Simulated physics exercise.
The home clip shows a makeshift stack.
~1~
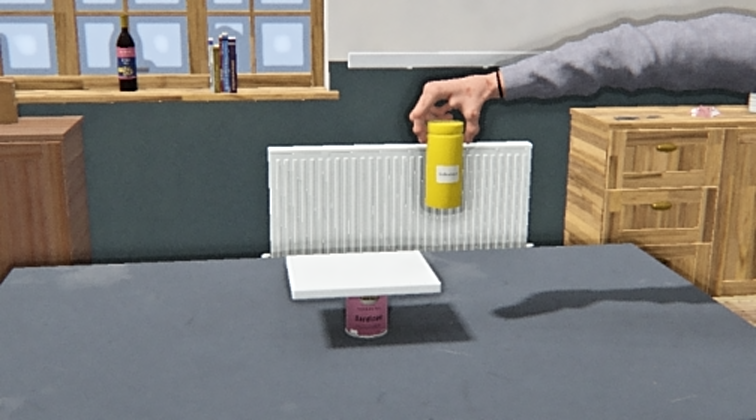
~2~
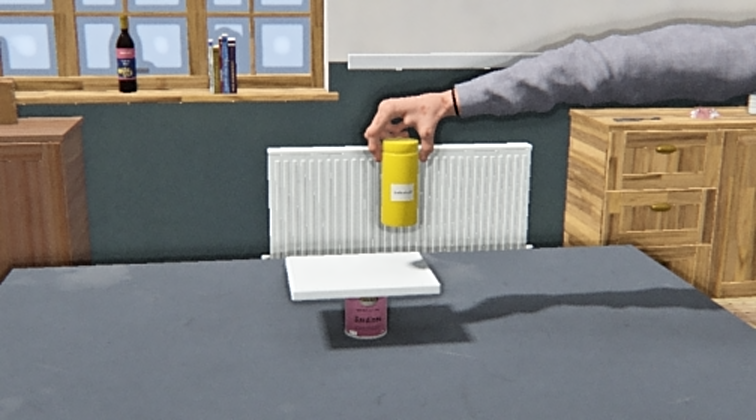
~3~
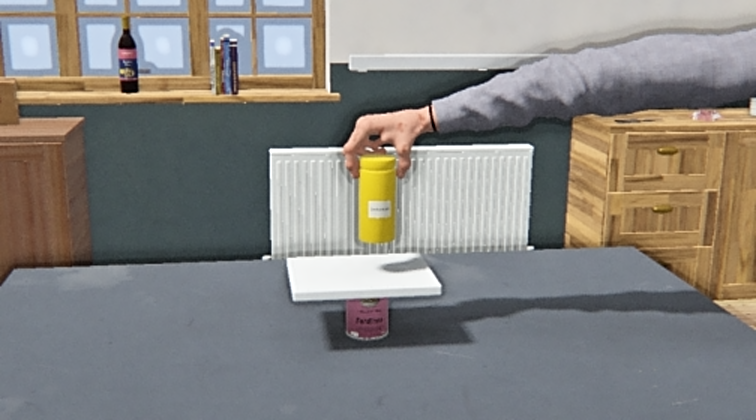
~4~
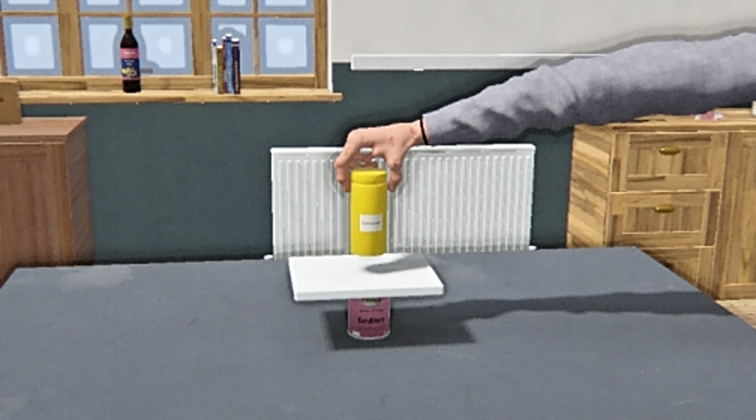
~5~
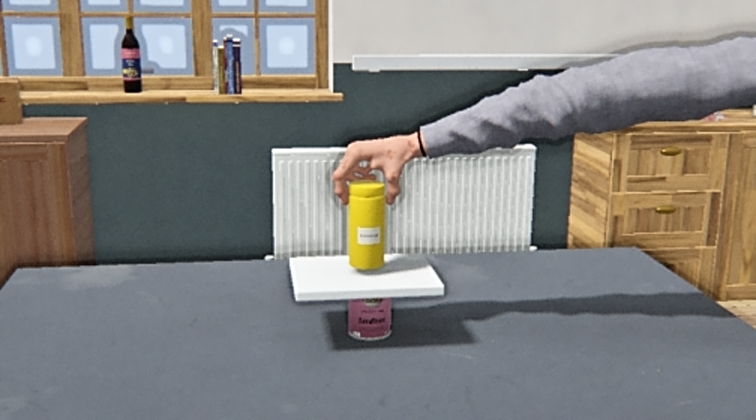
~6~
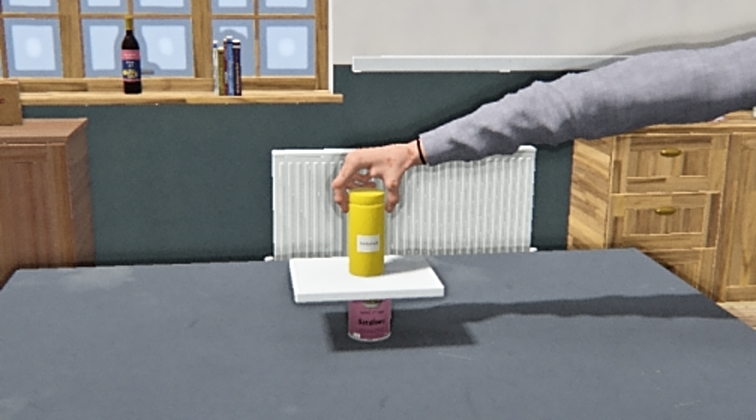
A hand in a grey sleeve reaches in from the right, gripping a yellow jar by its top above a dark table in a room seen from the front and slightly above. A white board rests on a pink tin, with a white radiator, wooden cabinets and a windowsill bottle behind. The hand carries the jar left and down onto the board, still holding it, while the view stays nearly still.
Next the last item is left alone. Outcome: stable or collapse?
Remains intact.
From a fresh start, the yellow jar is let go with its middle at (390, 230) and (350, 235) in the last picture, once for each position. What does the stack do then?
Try one: The stack remains standing; try two: The stack remains standing.
Then, 0.20 s later than the last frame, all is still.
Then, 0.40 s later than the last frame, yellow jar resting near (367, 233).
When it is over, all 3 as before. End places, in pixels of the last picture, yellow jar near (367, 233). The stack holds.
